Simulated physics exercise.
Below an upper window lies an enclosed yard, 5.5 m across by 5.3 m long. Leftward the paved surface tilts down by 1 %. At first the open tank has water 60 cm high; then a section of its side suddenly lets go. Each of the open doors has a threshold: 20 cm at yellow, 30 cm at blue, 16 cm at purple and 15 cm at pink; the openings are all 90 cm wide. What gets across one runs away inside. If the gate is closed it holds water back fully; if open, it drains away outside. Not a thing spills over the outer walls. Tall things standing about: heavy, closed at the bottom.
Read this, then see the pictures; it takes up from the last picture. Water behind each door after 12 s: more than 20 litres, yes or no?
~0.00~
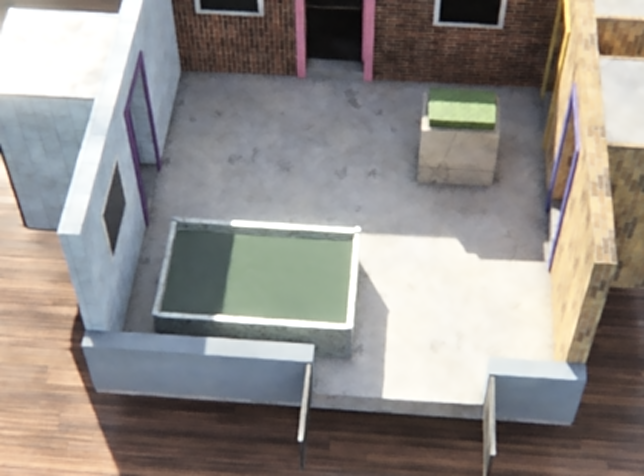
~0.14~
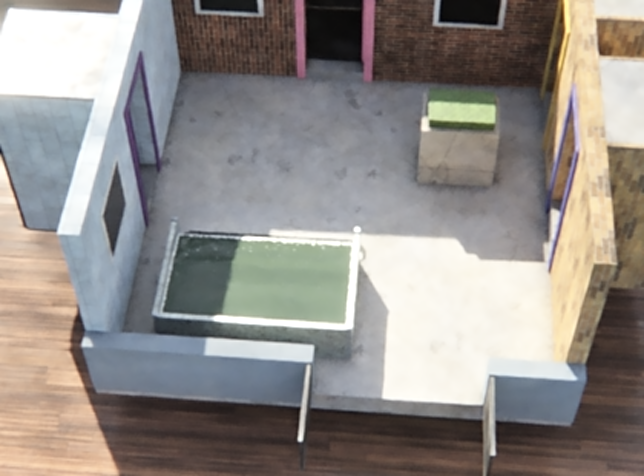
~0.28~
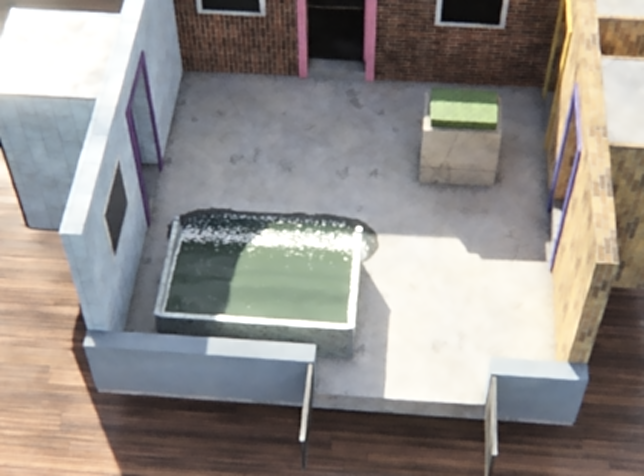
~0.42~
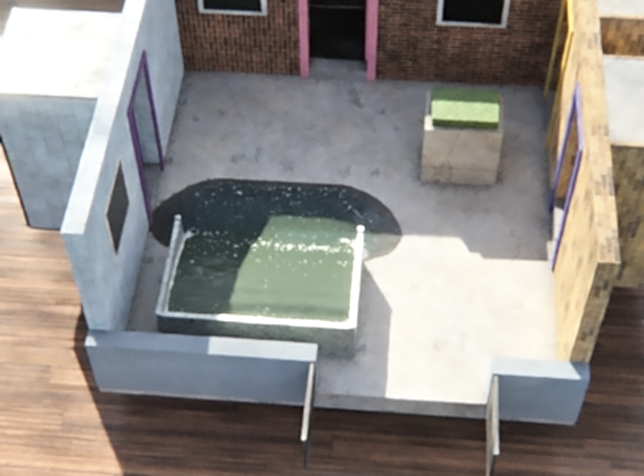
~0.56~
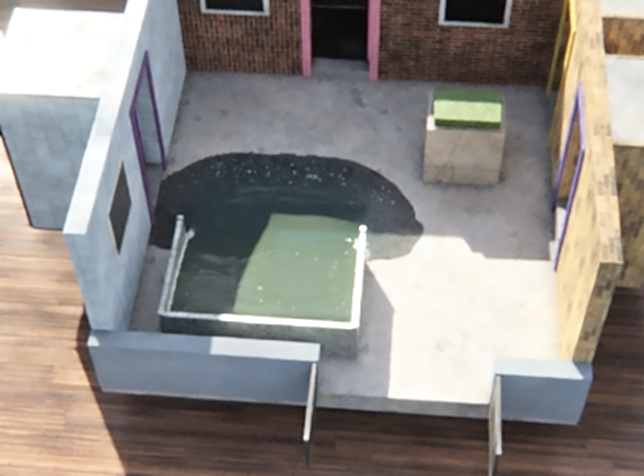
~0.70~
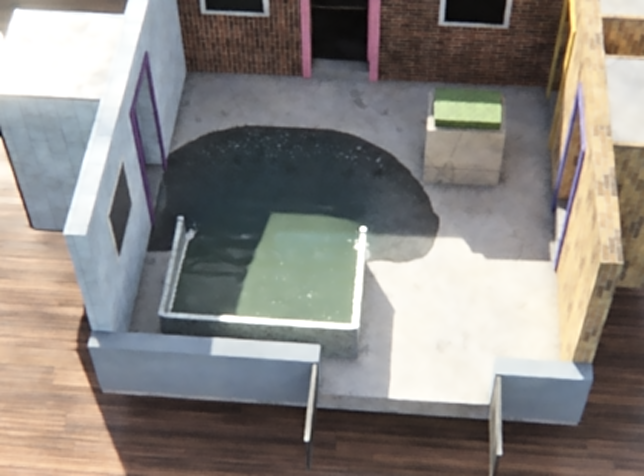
Yellow door: No; blue door: No; purple door: No; pink door: Yes.
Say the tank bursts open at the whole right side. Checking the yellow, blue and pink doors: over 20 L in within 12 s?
Note: Yellow short of the mark, blue short of the mark, pink short of the mark.
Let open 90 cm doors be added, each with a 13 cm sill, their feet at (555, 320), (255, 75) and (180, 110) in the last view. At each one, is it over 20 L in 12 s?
In turn: Short of it, beyond it, beyond it.
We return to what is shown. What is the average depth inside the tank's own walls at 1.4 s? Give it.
The average depth is around 24 cm.
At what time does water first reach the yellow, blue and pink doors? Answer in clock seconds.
Door times: Yellow 2.6 s / blue 2.6 s / pink 1.0 s.
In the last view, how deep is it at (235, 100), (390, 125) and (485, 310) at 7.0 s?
In that order: 7, 7 and 6 cm.
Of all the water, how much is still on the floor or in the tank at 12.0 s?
About 80 per cent.
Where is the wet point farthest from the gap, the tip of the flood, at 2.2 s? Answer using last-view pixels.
Point: Roughly (515, 91).
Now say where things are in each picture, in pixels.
In the first frame, still water, 60 cm deep, in the open tank at (259, 275).
In the second frame, water pours out on the open tank's far side and has run 1.3 m, to (361, 258); typically 8 cm deep outside, 60 cm at the open tank's back.
In the third frame, the front is at (369, 236), 1.4 m from the gap on the open tank's far side; 1.7 m2 of floor is under water; 60 cm left at the back of the open tank.
In the fourth frame, the front is at (161, 214), 1.7 m from the gap on the open tank's far side; 3.5 m2 of floor is under water; 53 cm left at the back of the open tank.
In the fifth frame, water pours out on the open tank's far side and has run 2.1 m, to (161, 188); typically 8 cm deep outside, 50 cm at the open tank's back.
In the sixth frame, the front is at (230, 133), 2.4 m from the gap on the open tank's far side; 7.3 m2 of floor is under water; 49 cm left at the back of the open tank.
After 1.4 s water covers 50 % of the floor and is deepest (34 cm) near (291, 81); yellow door not reached, blue door not reached, purple door 14 cm at the sill, 0 L in, pink door 27 cm at the sill, 5 L in.
After 2.2 s water covers 55 % of the floor and is deepest (43 cm) near (186, 76); yellow door not reached, blue door not reached, purple door 12 cm at the sill, 0 L in, pink door 29 cm at the sill, 53 L in.
After 3.5 s water covers 60 % of the floor and is deepest (20 cm) near (177, 173); yellow door 15 cm at the sill, 0 L in, blue door 3 cm at the sill, 0 L in, purple door 11 cm at the sill, 0 L in, pink door 20 cm at the sill, 97 L in.
After 7.0 s water covers 95 % of the floor and is deepest (14 cm) near (536, 378); yellow door 9 cm at the sill, 0 L in, blue door 5 cm at the sill, 0 L in, purple door 9 cm at the sill, 0 L in, pink door 7 cm at the sill, 104 L in.
After 12.0 s water covers 95 % of the floor and is deepest (11 cm) near (156, 211); yellow door 2 cm at the sill, 0 L in, blue door 2 cm at the sill, 0 L in, purple door 11 cm at the sill, 0 L in, pink door 4 cm at the sill, 104 L in.
